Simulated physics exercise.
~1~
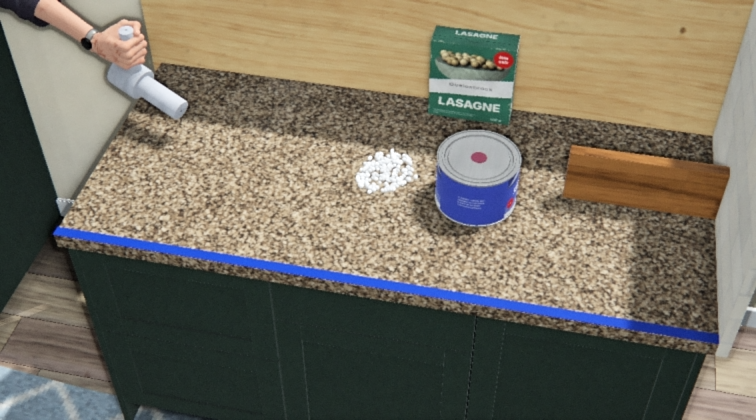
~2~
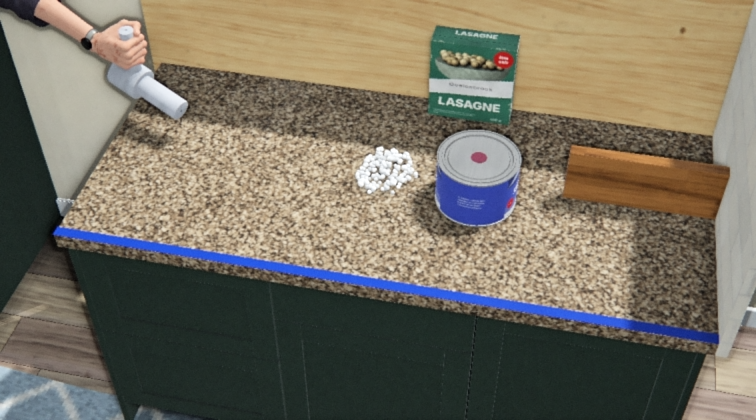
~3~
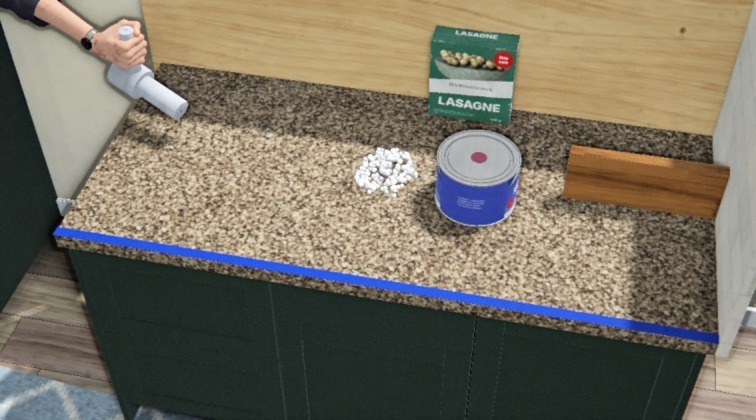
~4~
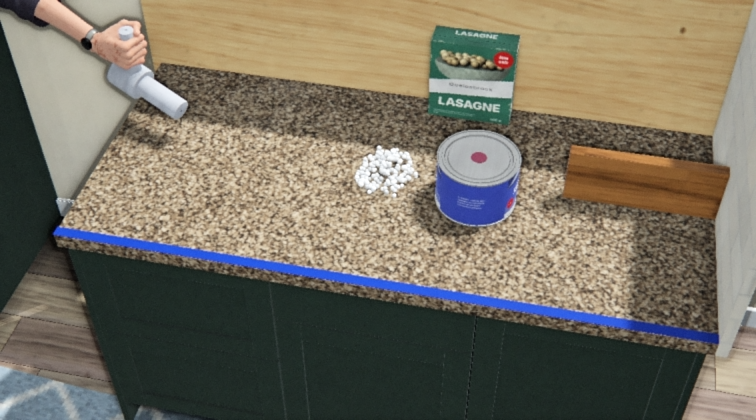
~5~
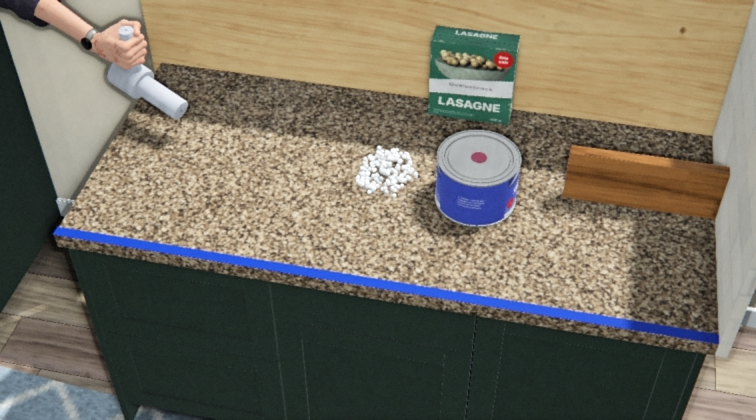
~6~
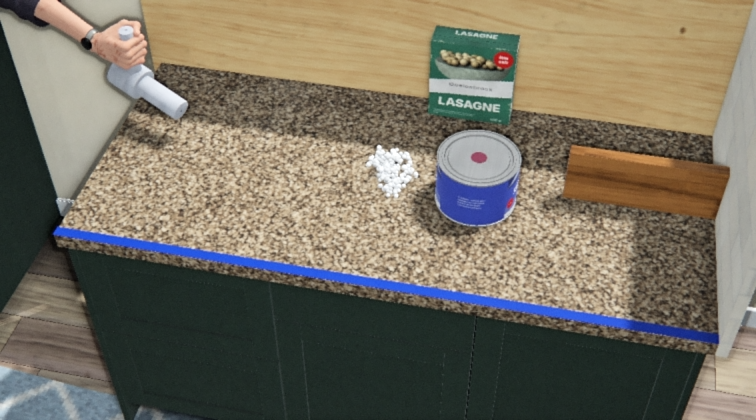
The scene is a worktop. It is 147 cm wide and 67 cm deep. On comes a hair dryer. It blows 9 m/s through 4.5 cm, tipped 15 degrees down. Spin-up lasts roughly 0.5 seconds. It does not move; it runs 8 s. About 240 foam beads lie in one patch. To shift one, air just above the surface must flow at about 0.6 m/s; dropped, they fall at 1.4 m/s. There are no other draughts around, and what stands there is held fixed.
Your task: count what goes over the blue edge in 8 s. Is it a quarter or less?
Short version: The quarter limit is kept at that edge.
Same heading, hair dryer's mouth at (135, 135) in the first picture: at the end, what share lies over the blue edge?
My estimate is close to 0 percent.
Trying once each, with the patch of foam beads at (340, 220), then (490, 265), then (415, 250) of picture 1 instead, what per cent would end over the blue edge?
First try 90 %, second 60 %, third 90 %.
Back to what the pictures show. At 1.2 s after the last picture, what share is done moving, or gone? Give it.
I would put it at around 5 %.
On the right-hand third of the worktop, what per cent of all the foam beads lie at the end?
Near 90 per cent at the end.
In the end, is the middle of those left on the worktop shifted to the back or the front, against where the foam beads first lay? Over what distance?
Towards the back, some 25 cm.
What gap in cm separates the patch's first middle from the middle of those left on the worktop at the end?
That works out close to 75 centimetres.
Then, 1.2 s after the last picture the count stands so, 6 % are over the blue edge; the middle of those still in play is near (550, 135).
Then, 2.1 s after the last picture the count stands so, 7 % are over the blue edge; the middle of those still in play is near (641, 138).
Then, 4.0 s after the last picture the count stands so, 7 % are over the blue edge; the middle of those still in play is near (685, 139).
Then, 7.6 s after the last picture, at the end, 7 % are over the blue edge; the middle of those still in play is near (689, 140).
